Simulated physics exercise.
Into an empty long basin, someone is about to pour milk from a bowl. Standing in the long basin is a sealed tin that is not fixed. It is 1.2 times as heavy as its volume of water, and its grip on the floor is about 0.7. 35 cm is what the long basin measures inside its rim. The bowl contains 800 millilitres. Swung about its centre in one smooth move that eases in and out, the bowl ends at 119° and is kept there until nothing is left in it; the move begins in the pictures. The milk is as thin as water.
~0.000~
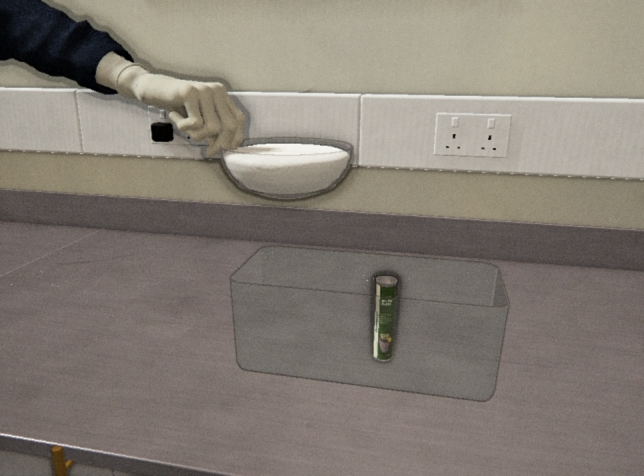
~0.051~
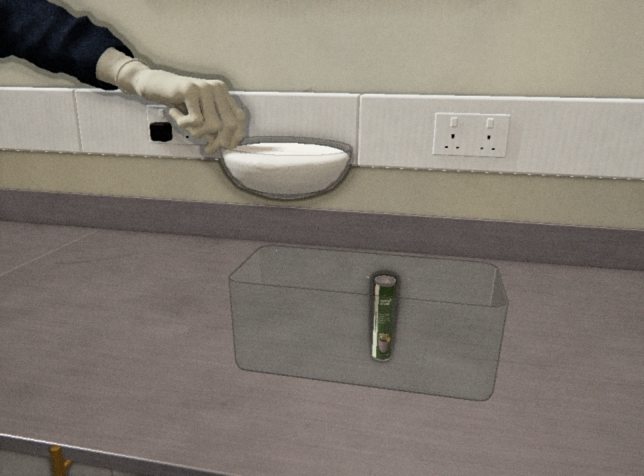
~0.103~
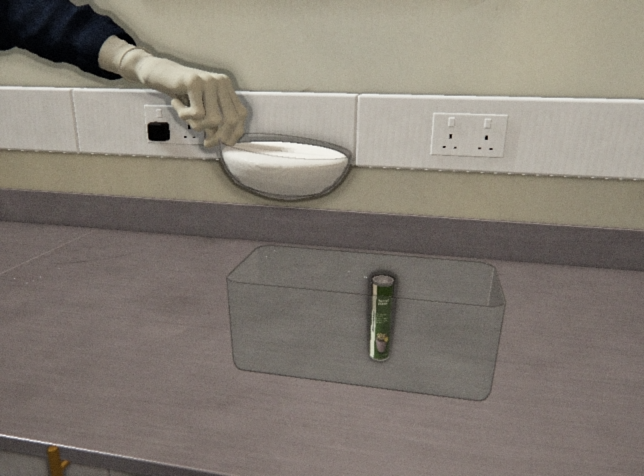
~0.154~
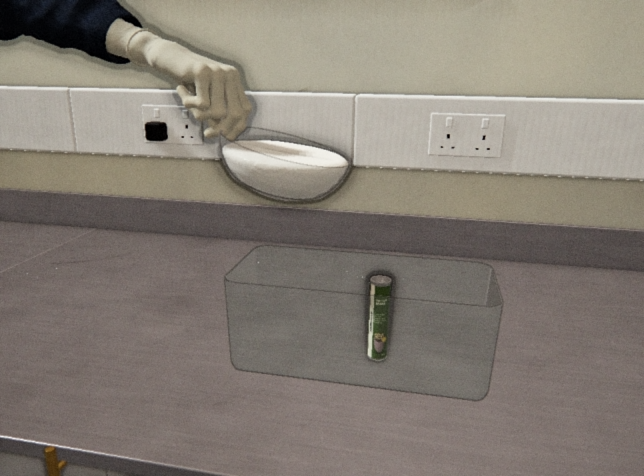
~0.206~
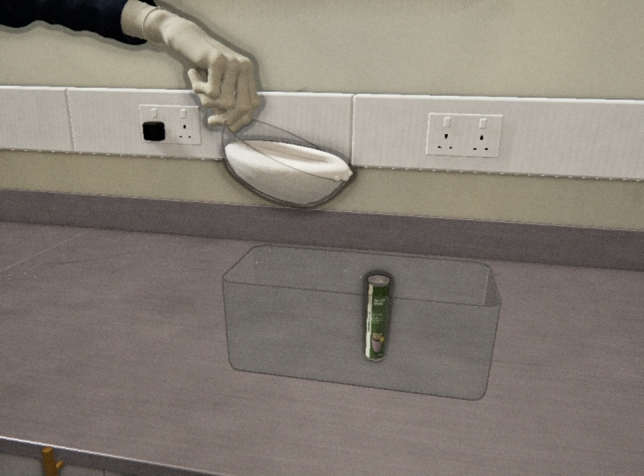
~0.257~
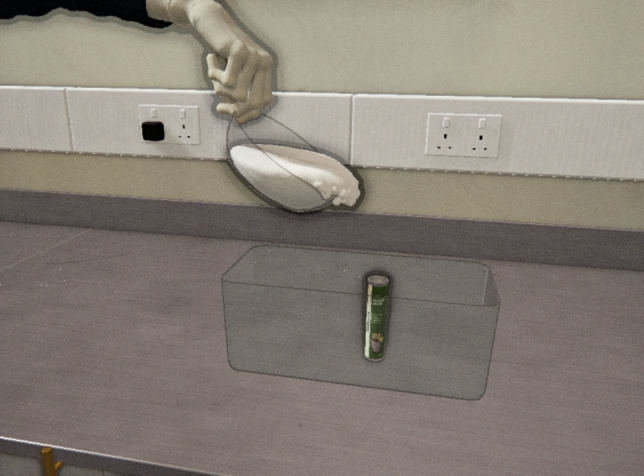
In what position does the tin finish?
It finishes upright.
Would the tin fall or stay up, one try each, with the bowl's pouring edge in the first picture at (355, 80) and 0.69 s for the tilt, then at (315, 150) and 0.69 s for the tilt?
In the first try it remains standing; in the second it comes down.
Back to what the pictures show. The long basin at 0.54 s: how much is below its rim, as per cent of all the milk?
Roughly 84 percent of it.
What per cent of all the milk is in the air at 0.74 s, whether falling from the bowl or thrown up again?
About 1 percent.
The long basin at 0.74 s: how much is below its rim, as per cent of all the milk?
Near 98 in a hundred.
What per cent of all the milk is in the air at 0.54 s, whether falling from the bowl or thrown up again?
Estimate: Some 14 % of the total.
Then, 0.54 s in, the tilt is 105° and 1 per cent is still to pour; the tin stands where it began.
Then, 0.74 s in, the tilt is 119° and 0 per cent is still to pour; the tin stands where it began.
Then, 0.96 s in, the tilt is 119° and 0 per cent is still to pour; the tin stands where it began.
Then, 1.19 s in, the tilt is 119° and 0 per cent is still to pour; the tin stands where it began.
Finally, the tin stands where it began.
